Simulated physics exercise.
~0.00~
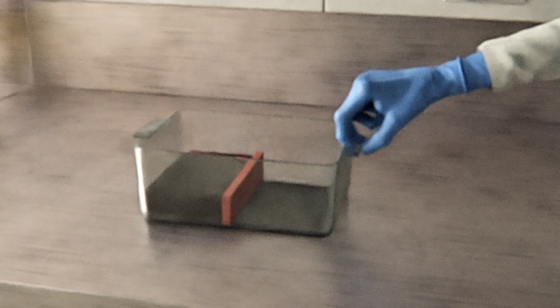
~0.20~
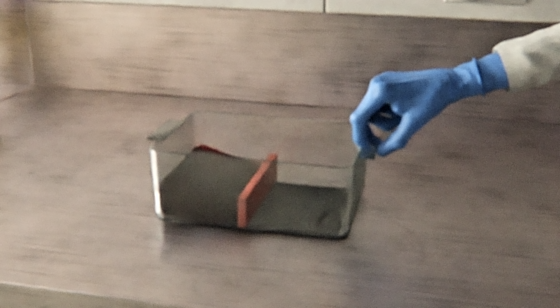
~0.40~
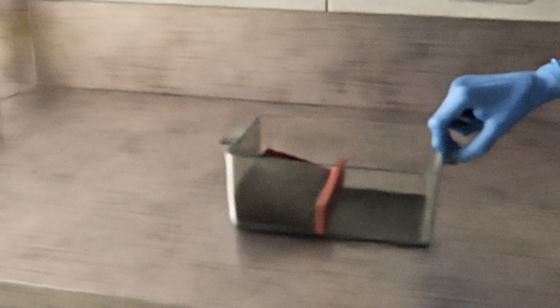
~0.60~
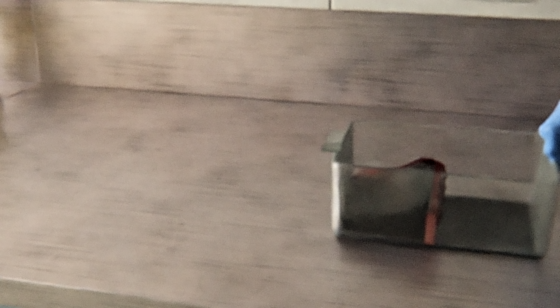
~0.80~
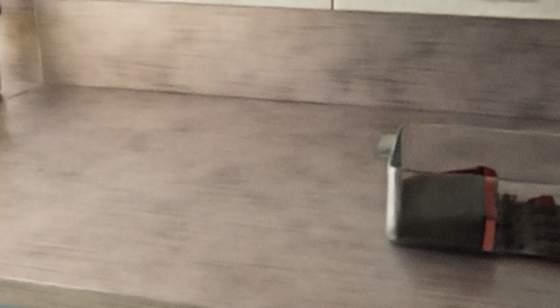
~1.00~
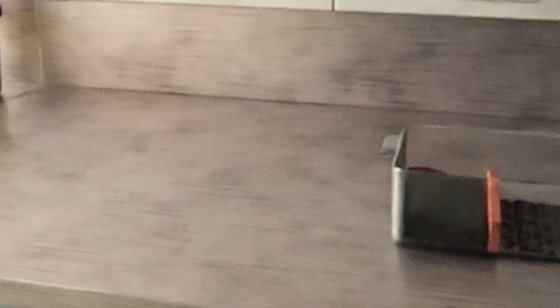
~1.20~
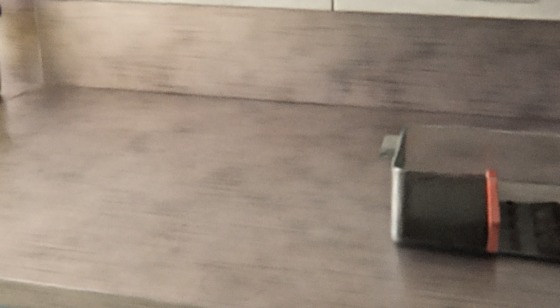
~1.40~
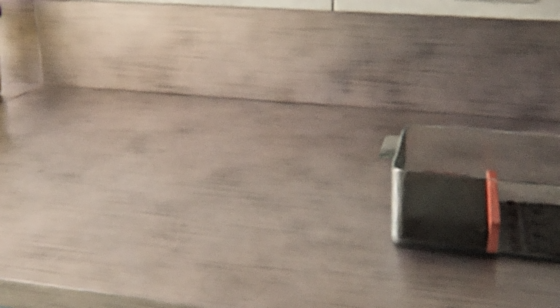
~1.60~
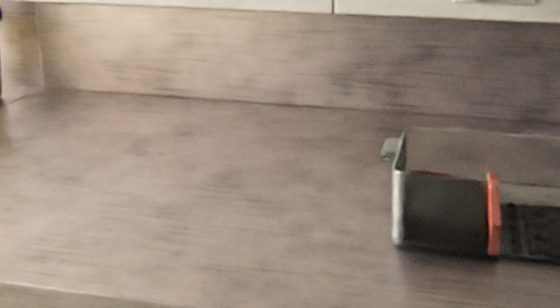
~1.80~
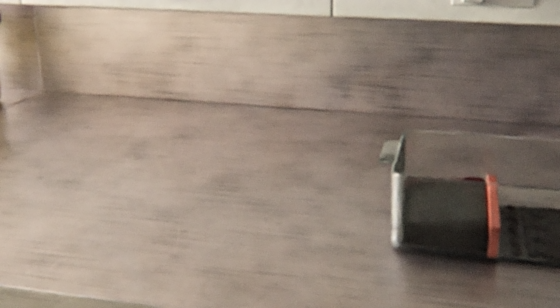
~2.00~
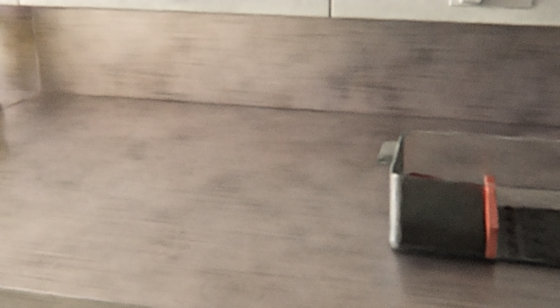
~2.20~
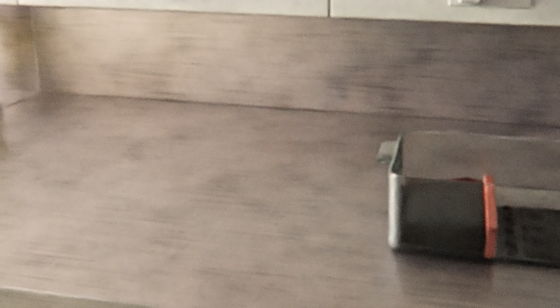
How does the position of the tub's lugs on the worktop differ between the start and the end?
At the start the lugs are with the tub left of centre on the worktop. By the end they have moved well to the right with the tub, which rests partly out of view at the right edge.
